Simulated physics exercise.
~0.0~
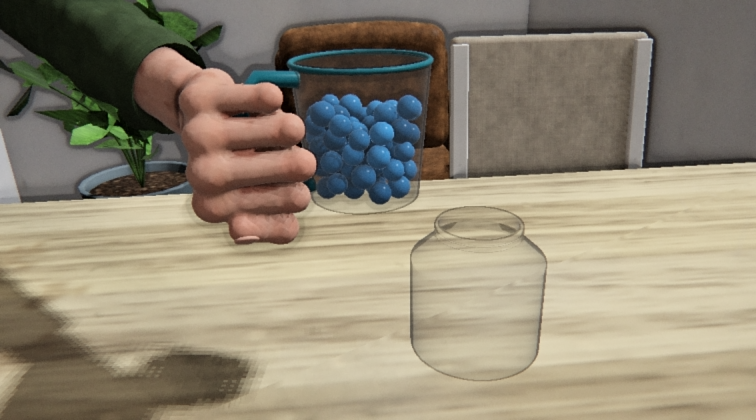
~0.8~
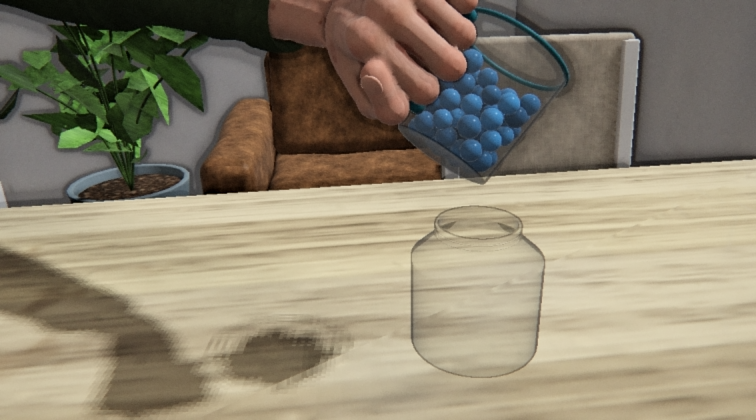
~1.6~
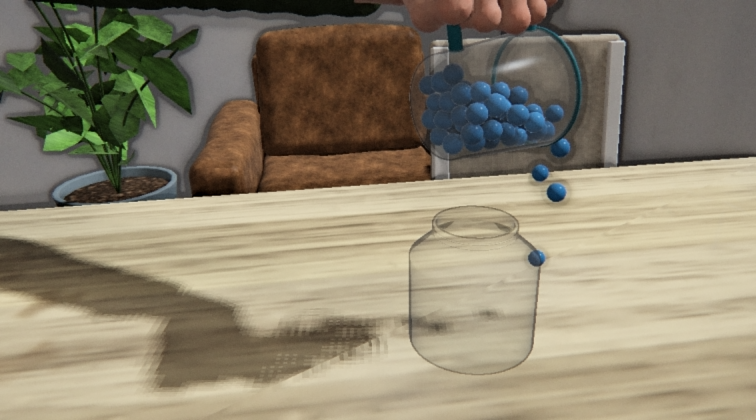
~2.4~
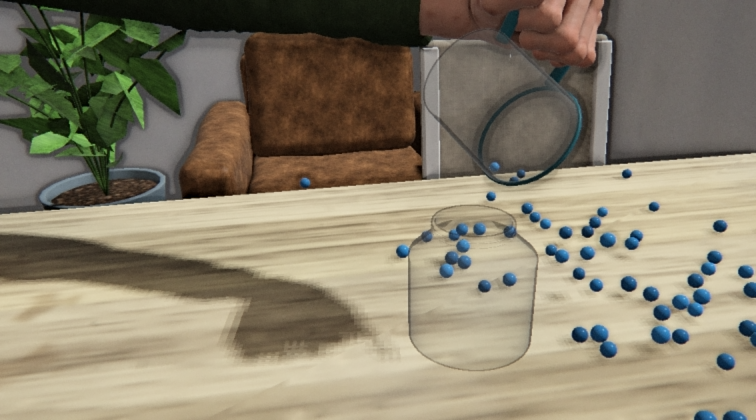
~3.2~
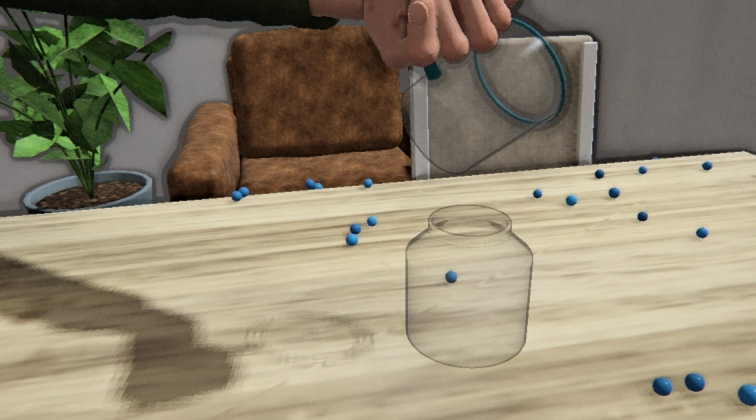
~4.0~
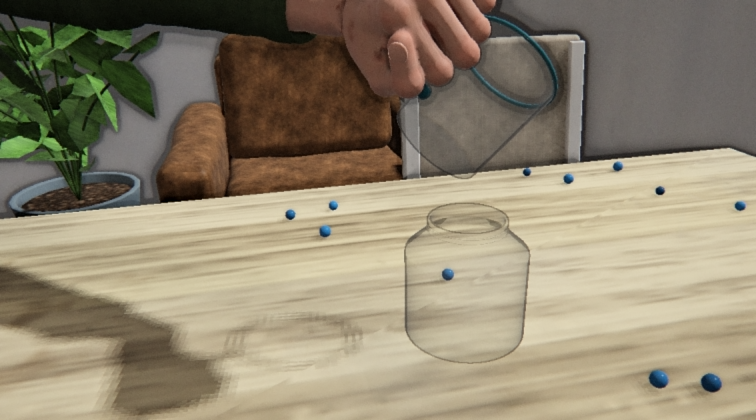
A hand tips blue balls from a cup over a jar, and most scatter outside.
